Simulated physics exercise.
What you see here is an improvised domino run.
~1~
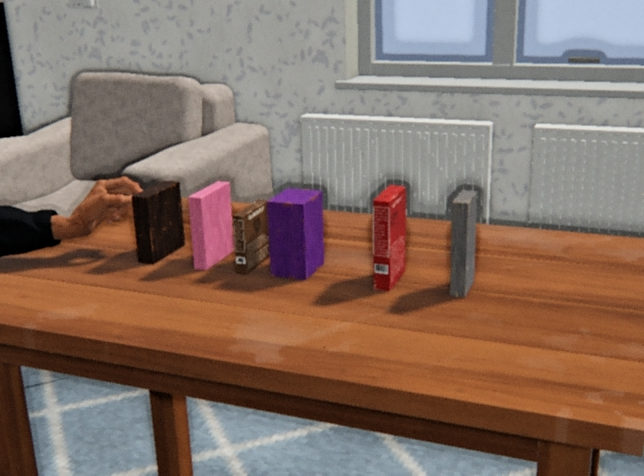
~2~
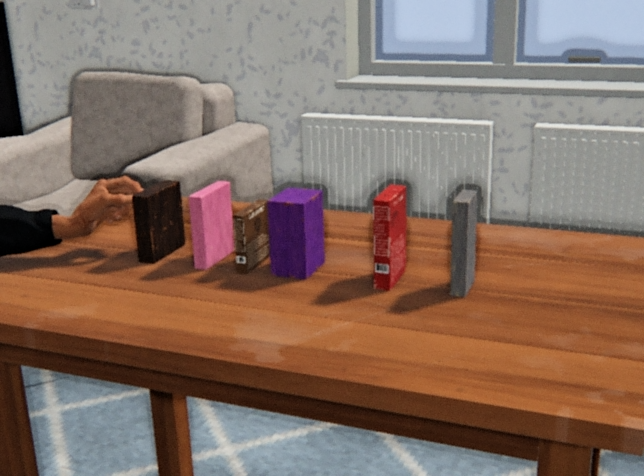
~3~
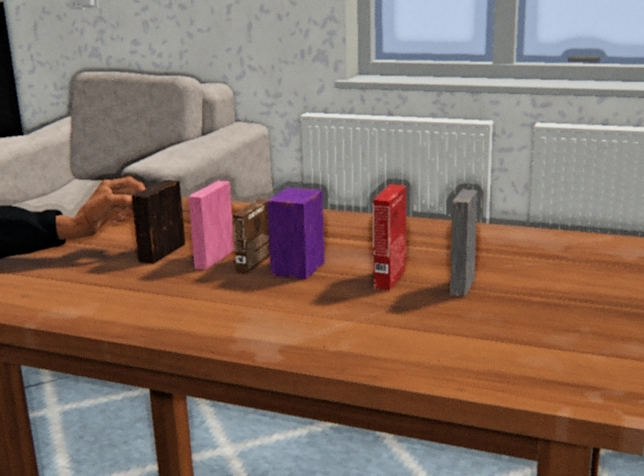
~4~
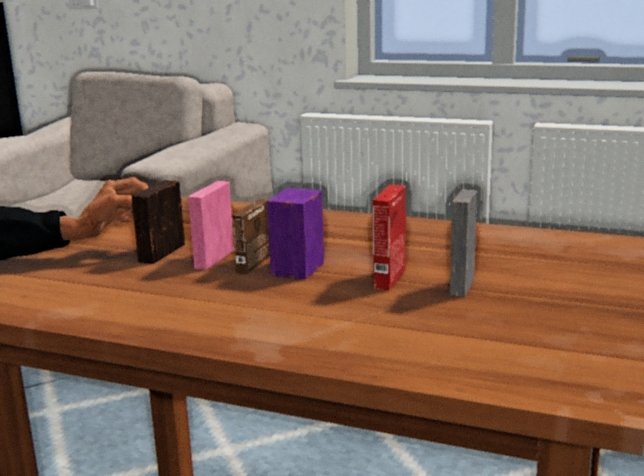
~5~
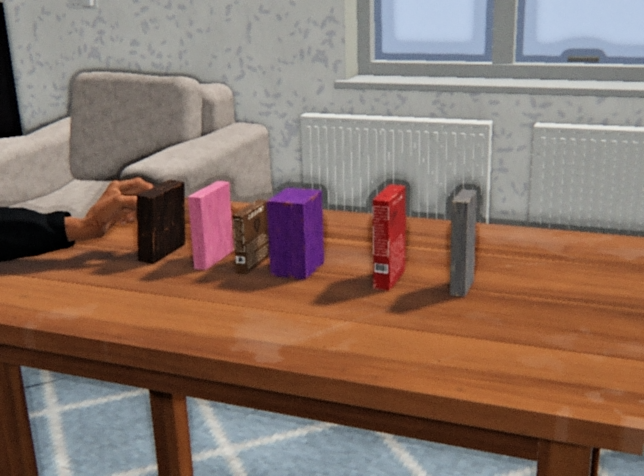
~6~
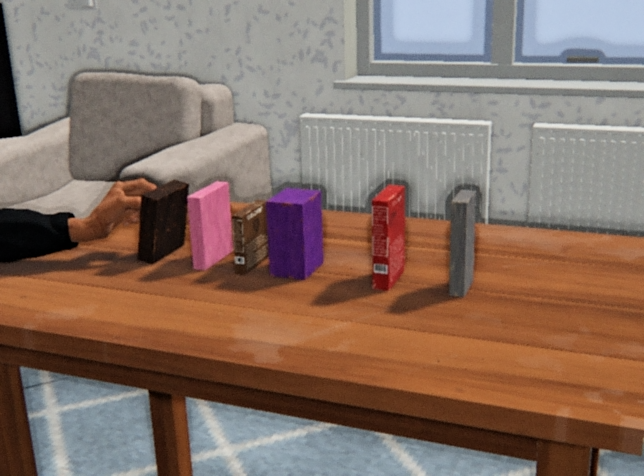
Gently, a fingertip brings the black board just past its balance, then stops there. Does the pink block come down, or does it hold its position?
Most likely it loses its balance.
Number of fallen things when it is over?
That makes 6 altogether.
Then, 0.50 s later than the last frame, black board 71° over; pink block tilted by 47° near (240, 235); brown packet tilted by 27°.
Then, 0.80 s later than the last frame, black board 75° over; pink block tilted by 64° near (249, 243); purple block tilted by 70°; brown packet tilted by 48°.
Then, 1.20 s later than the last frame, black board 77° over; pink block tilted by 74° near (253, 249); red packet on its side; purple block on its side.
When it is over, lying over on the table, red packet, purple block, pink block and brown packet. End places, in pixels of the last picture, pink block near (253, 249).
